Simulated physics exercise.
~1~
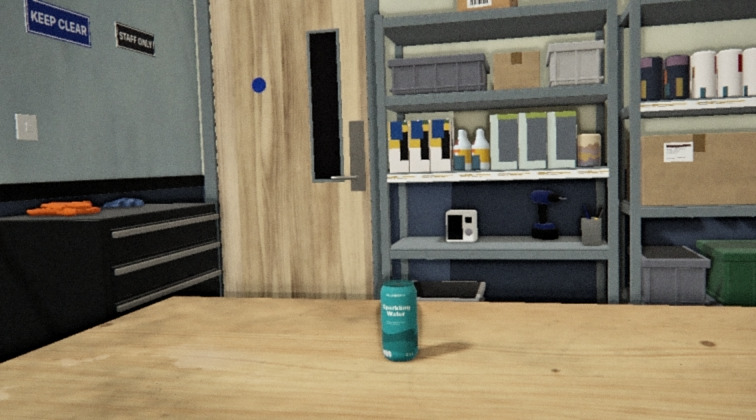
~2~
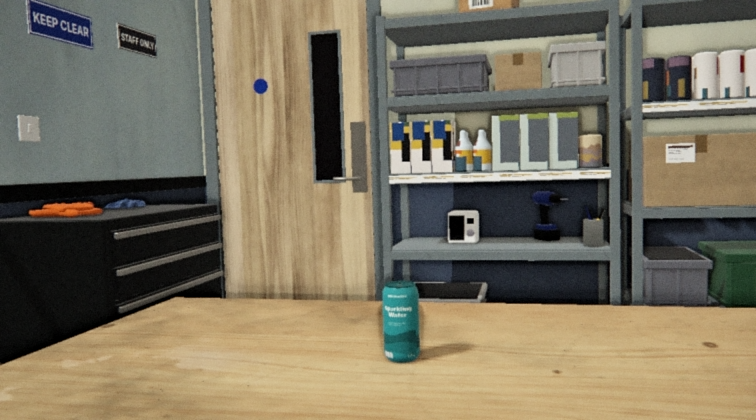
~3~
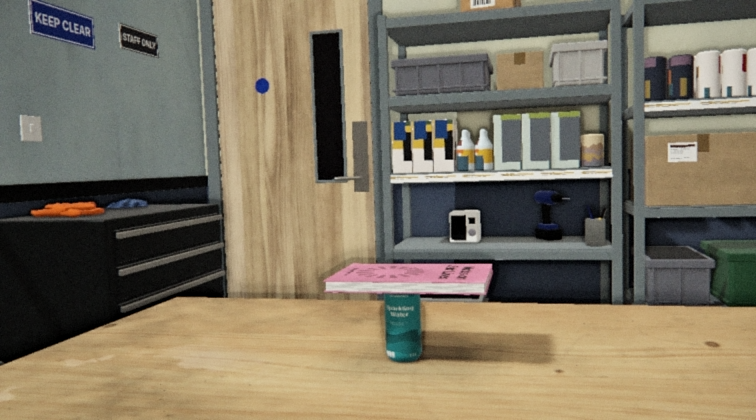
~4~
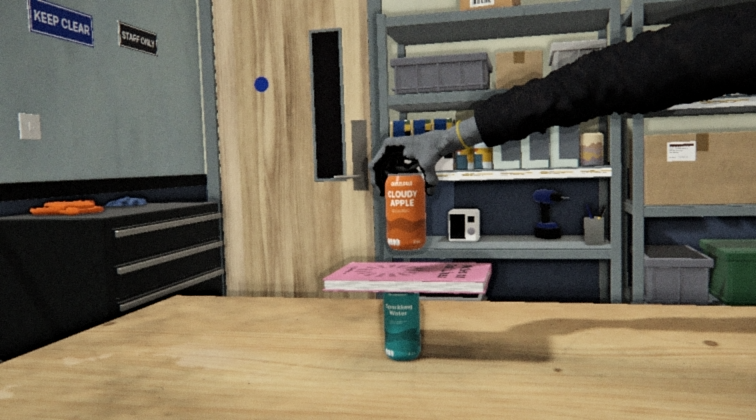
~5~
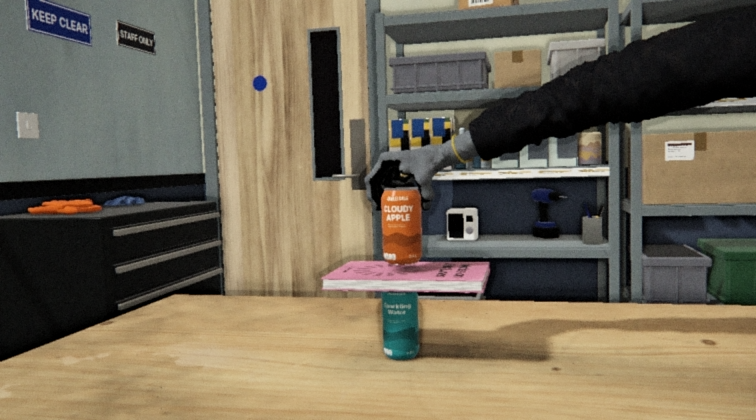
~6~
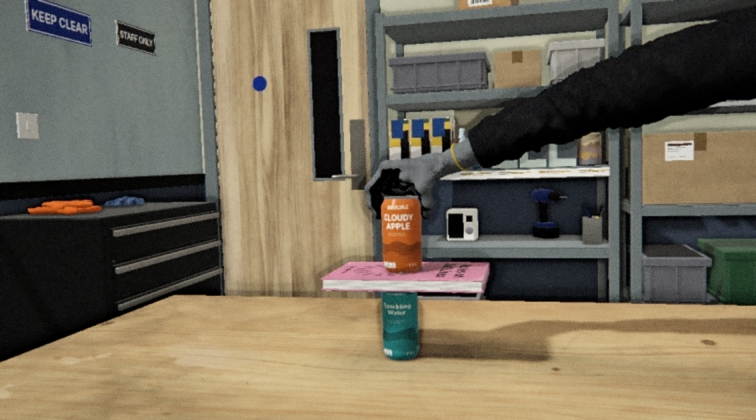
In a storeroom with a wooden door and grey shelving, the view looks level across a pale wooden table, swaying only very slightly. A turquoise can stands alone near the middle of the table, with dark drawers behind to the left. A pink book appears flat on top of it, then a gloved, dark-sleeved arm from the right lowers an orange can onto the book.
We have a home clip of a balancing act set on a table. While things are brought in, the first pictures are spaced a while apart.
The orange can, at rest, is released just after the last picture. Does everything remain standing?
Yes, so the pile rests quietly where it is.
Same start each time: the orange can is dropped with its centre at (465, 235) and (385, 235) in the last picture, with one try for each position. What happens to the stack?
On the first try it falls down; on the second try it stays put.
Then, 0.30 s past the last view, nothing moves.
Then, 0.70 s past the last view, orange can resting near (402, 234).
Finally, all 3 still in place. Final places as the last picture's camera would see them, orange can near (402, 234). The stack holds.
